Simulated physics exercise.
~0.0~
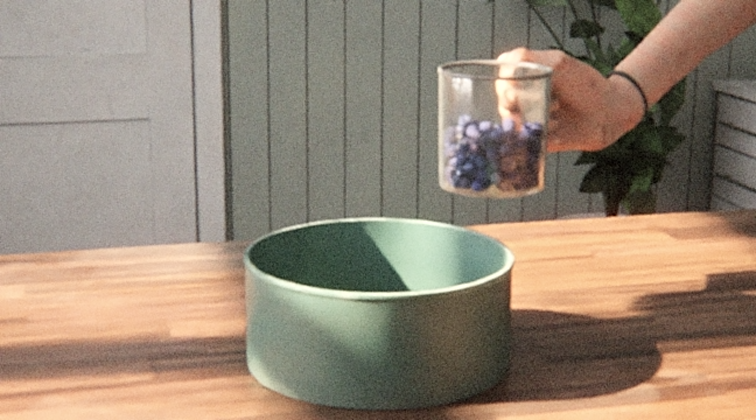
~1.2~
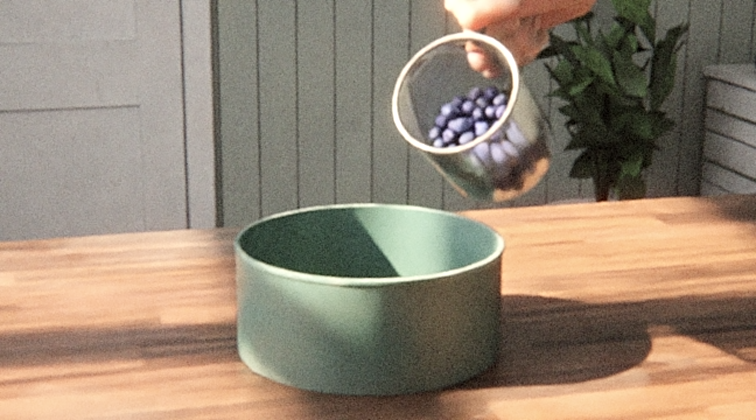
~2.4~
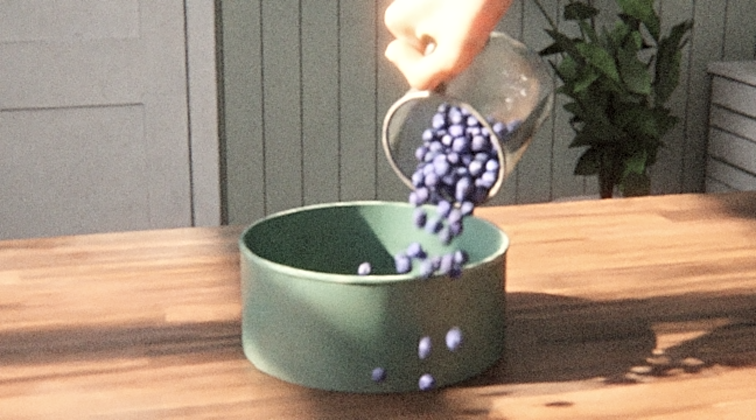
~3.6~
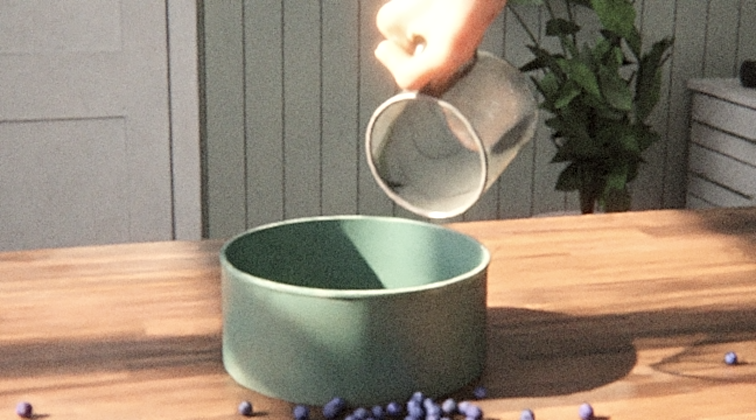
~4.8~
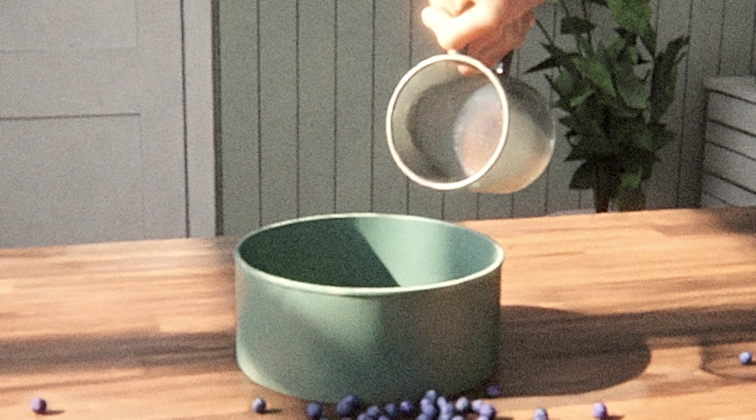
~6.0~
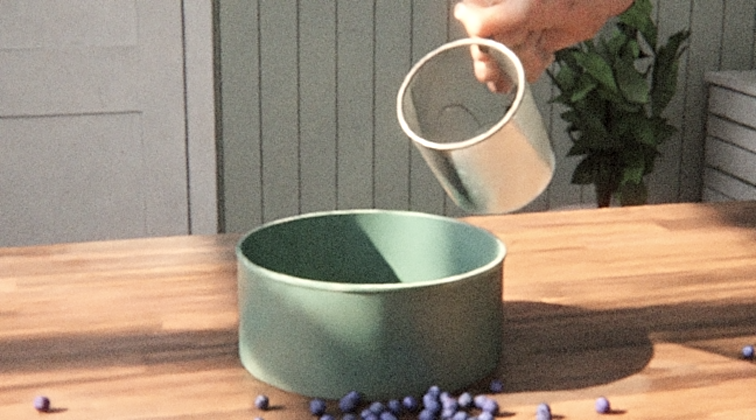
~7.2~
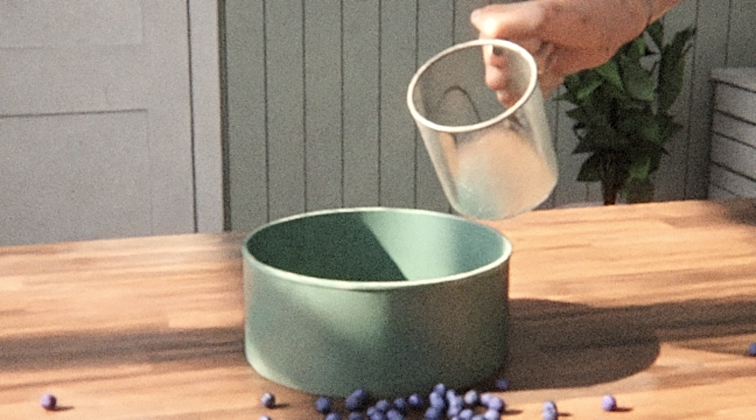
Hand tipping a glass of blueberries over a green pot, many spilling onto the wooden table, then tilting the emptied glass back.
